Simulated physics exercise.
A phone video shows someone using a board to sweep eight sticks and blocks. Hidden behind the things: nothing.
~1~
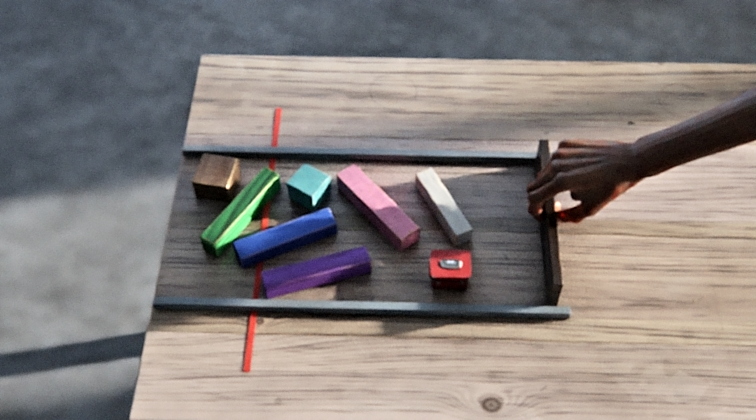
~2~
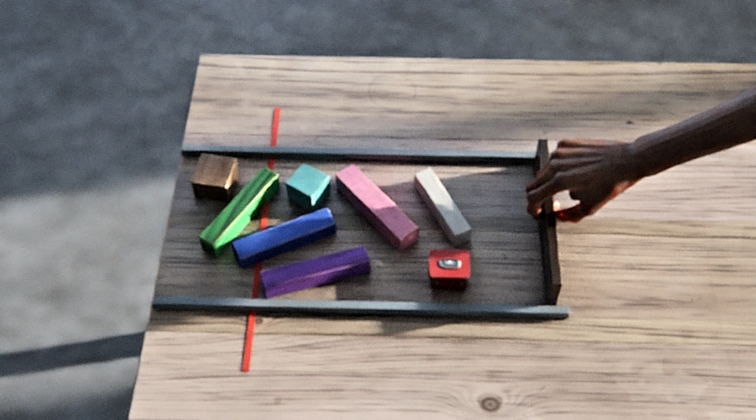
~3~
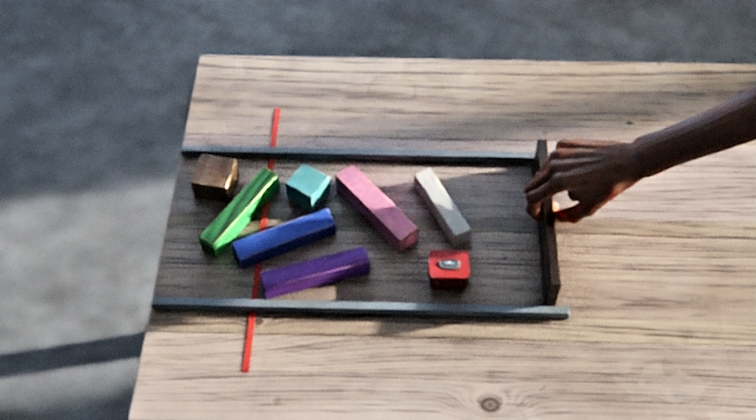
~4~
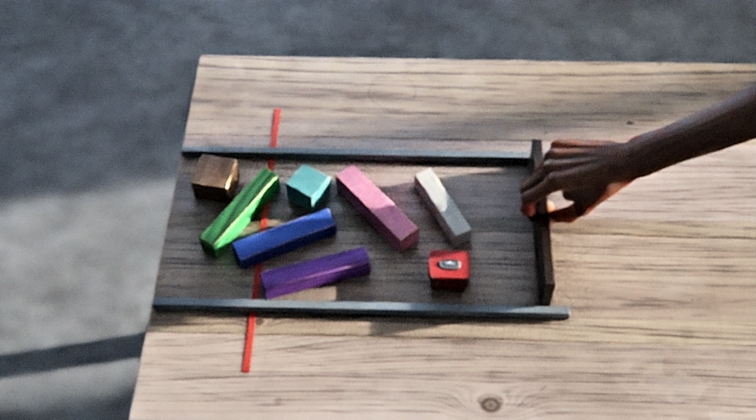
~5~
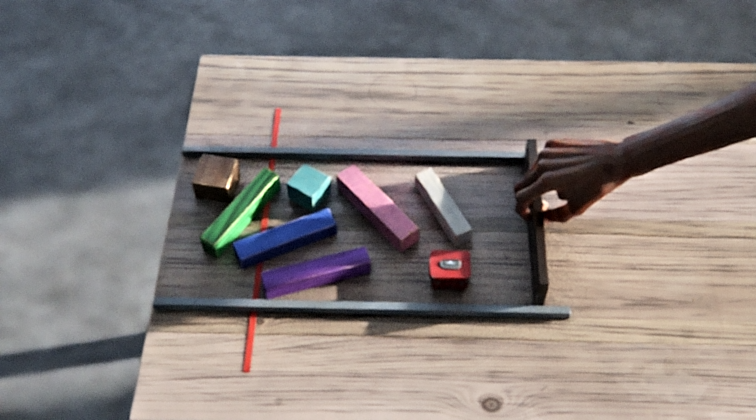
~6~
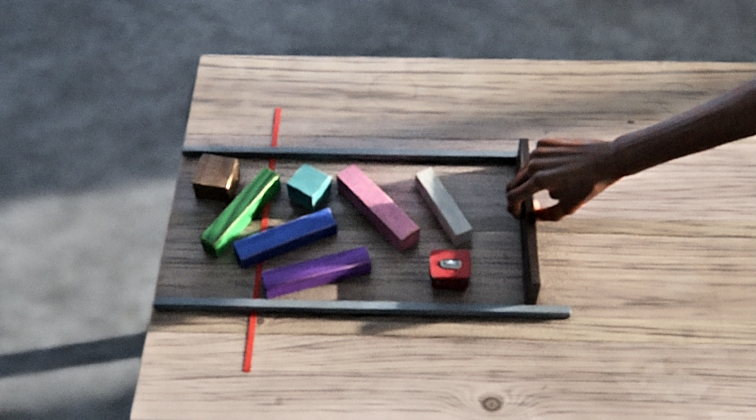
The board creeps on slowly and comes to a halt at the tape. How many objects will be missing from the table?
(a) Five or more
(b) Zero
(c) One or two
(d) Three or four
One or two.
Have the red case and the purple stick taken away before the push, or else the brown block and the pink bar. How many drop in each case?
Counts - first: 1, second: 0.
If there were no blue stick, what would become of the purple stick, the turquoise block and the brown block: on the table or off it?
As for the purple stick, it is retained; the turquoise block is retained; the brown block is not retained.
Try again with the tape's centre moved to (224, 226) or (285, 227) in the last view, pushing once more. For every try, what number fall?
You'd count 5 the first time and 0 the second.
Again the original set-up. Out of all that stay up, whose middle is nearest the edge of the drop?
That would be the green stick.
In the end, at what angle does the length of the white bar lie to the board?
It measures close to 0 degrees.
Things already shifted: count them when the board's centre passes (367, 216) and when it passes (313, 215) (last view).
6 by the first point, 8 by the second.
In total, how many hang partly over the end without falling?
3.
Soon after, none off yet; brown block at rest near (217, 178); green stick at rest near (242, 211); blue stick at rest near (286, 238).
After that, none off yet; brown block at rest near (217, 178); green stick at rest near (242, 211); blue stick moving near (276, 238).
And then, none off yet; brown block displaced a little near (198, 170); green stick displaced a little near (203, 203); blue stick displaced about its own width near (208, 241).
In the end, the number that fall off is one or two; gone, brown block.
